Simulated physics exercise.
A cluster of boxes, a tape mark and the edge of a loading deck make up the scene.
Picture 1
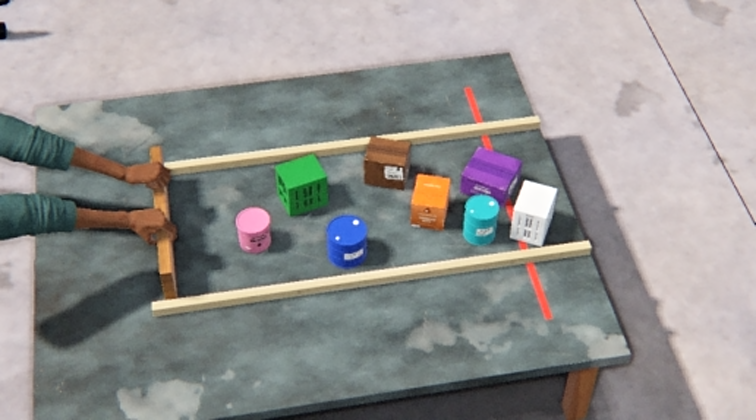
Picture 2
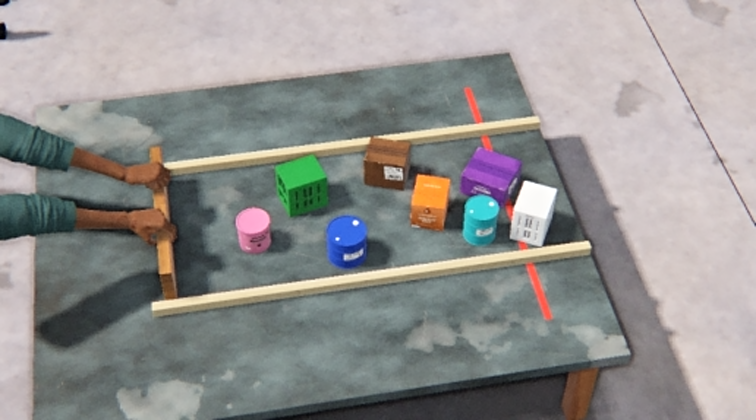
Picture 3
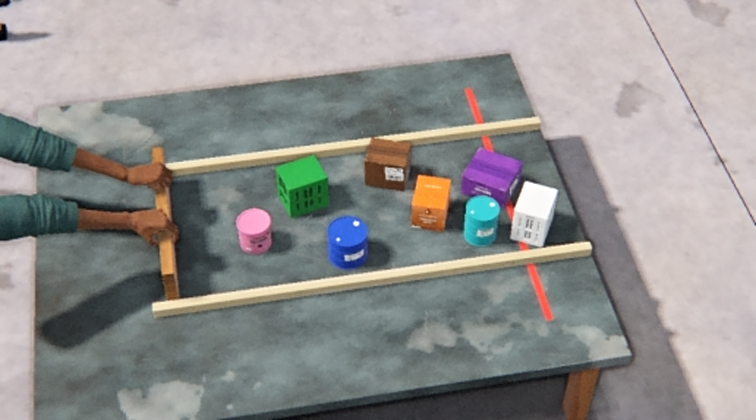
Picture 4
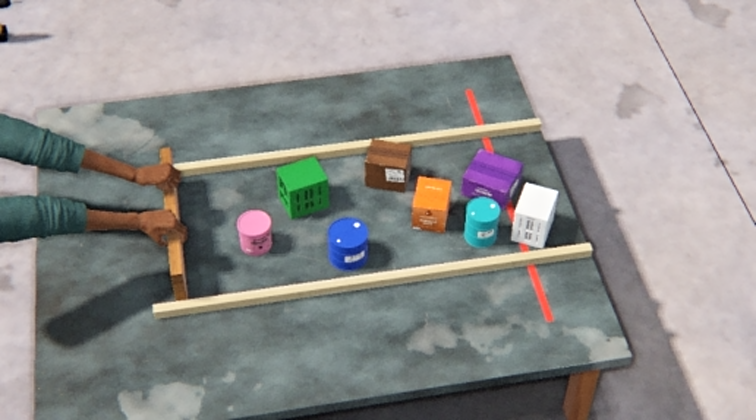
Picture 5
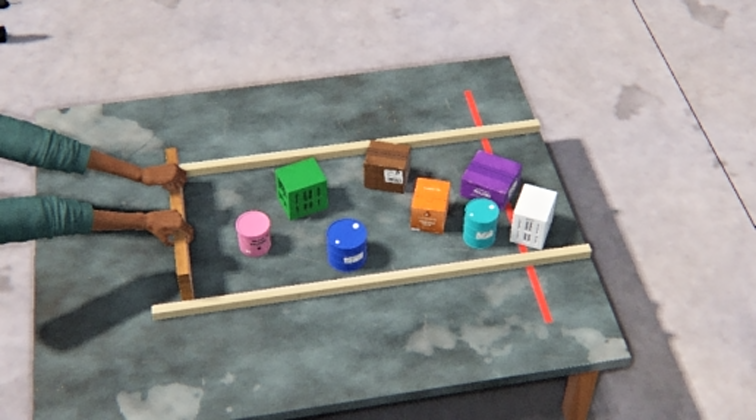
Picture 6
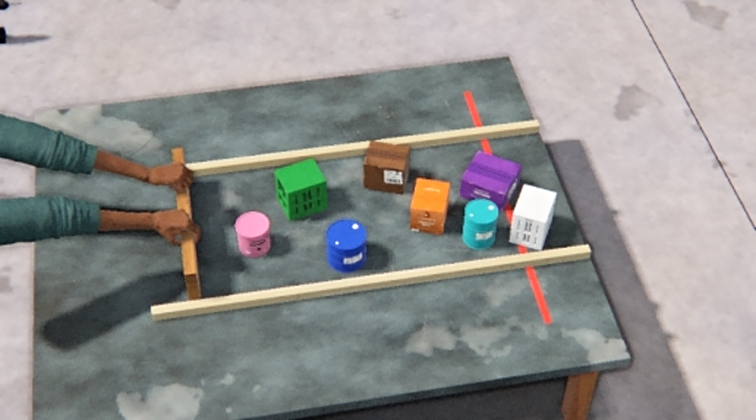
Two hands slide a wooden plank slightly right toward colourful boxes and canisters on a table.
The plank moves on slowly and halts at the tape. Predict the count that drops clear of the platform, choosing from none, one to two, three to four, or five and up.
The count is one to two.
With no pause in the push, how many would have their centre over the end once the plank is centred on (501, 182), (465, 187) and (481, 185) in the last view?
It would be 2, 0 and 0.
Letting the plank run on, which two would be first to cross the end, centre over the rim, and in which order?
Earliest first: White crate, purple parcel.
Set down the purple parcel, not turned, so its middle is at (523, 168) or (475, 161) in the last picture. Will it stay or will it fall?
First place: It goes off; second place: It stays up.
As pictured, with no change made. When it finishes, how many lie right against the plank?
That would be 4 of them.
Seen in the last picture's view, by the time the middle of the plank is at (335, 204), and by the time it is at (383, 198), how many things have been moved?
In order, the tallies are 4 and 5.
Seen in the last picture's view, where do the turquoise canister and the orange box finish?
Turquoise canister: About (572, 228); orange box: About (560, 196).
A little later, none off yet; white crate at rest near (533, 218); purple parcel at rest near (491, 181); turquoise canister at rest near (480, 224).
Next, none off yet; white crate shifted a little near (549, 220); purple parcel shifted a little near (515, 175); turquoise canister shifted about its own width near (519, 233).
When it is over, the number that fall off is one or two; down, purple parcel and white crate.
